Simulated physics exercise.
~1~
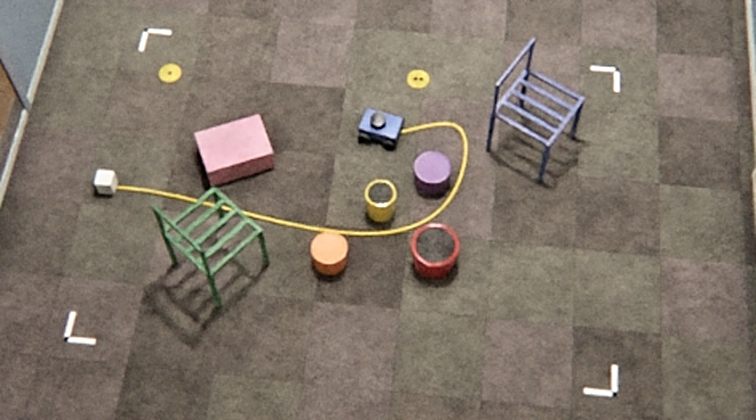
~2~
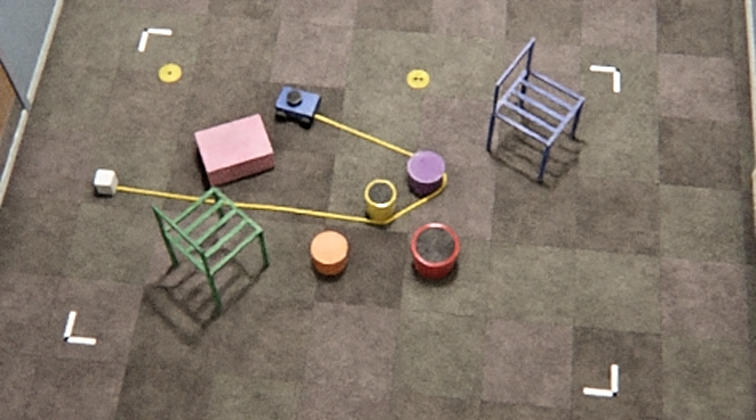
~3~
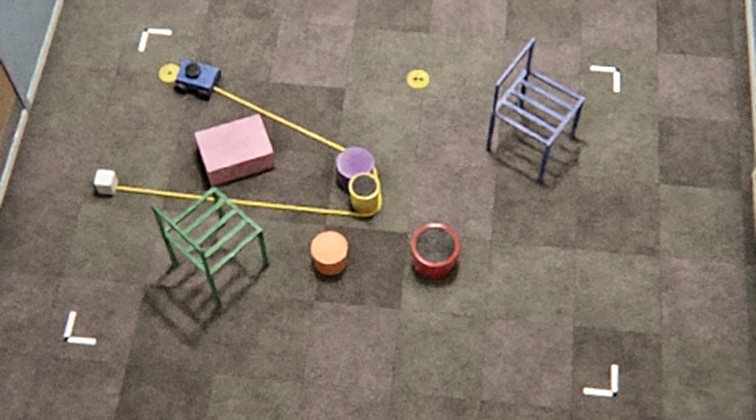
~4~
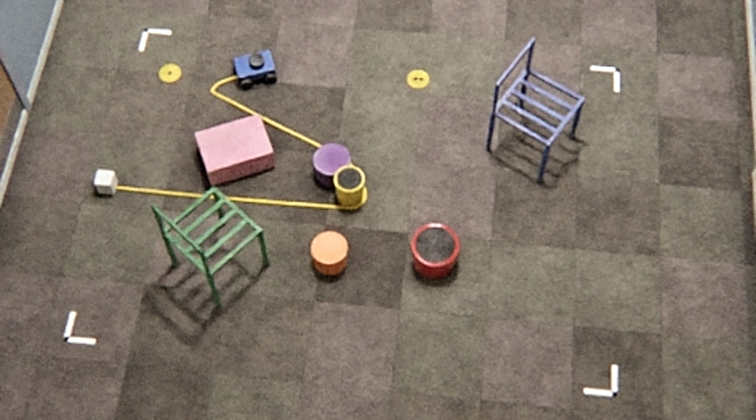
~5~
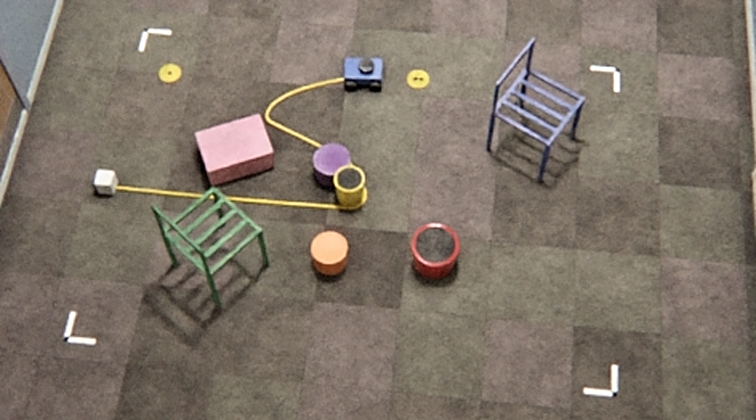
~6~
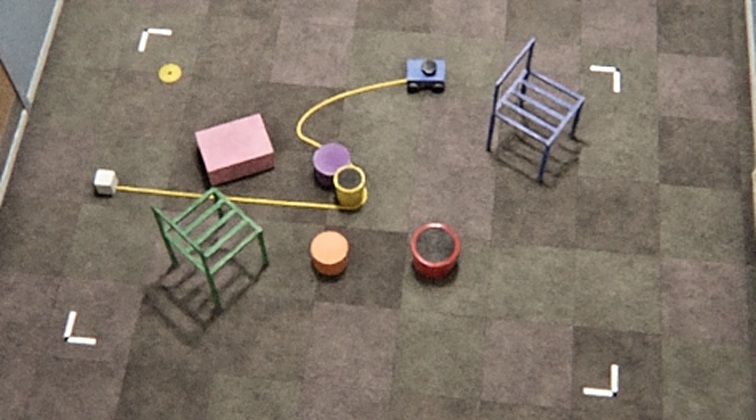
On a hallway floor, a cart's yellow lead drags two pots left before the cart returns right.
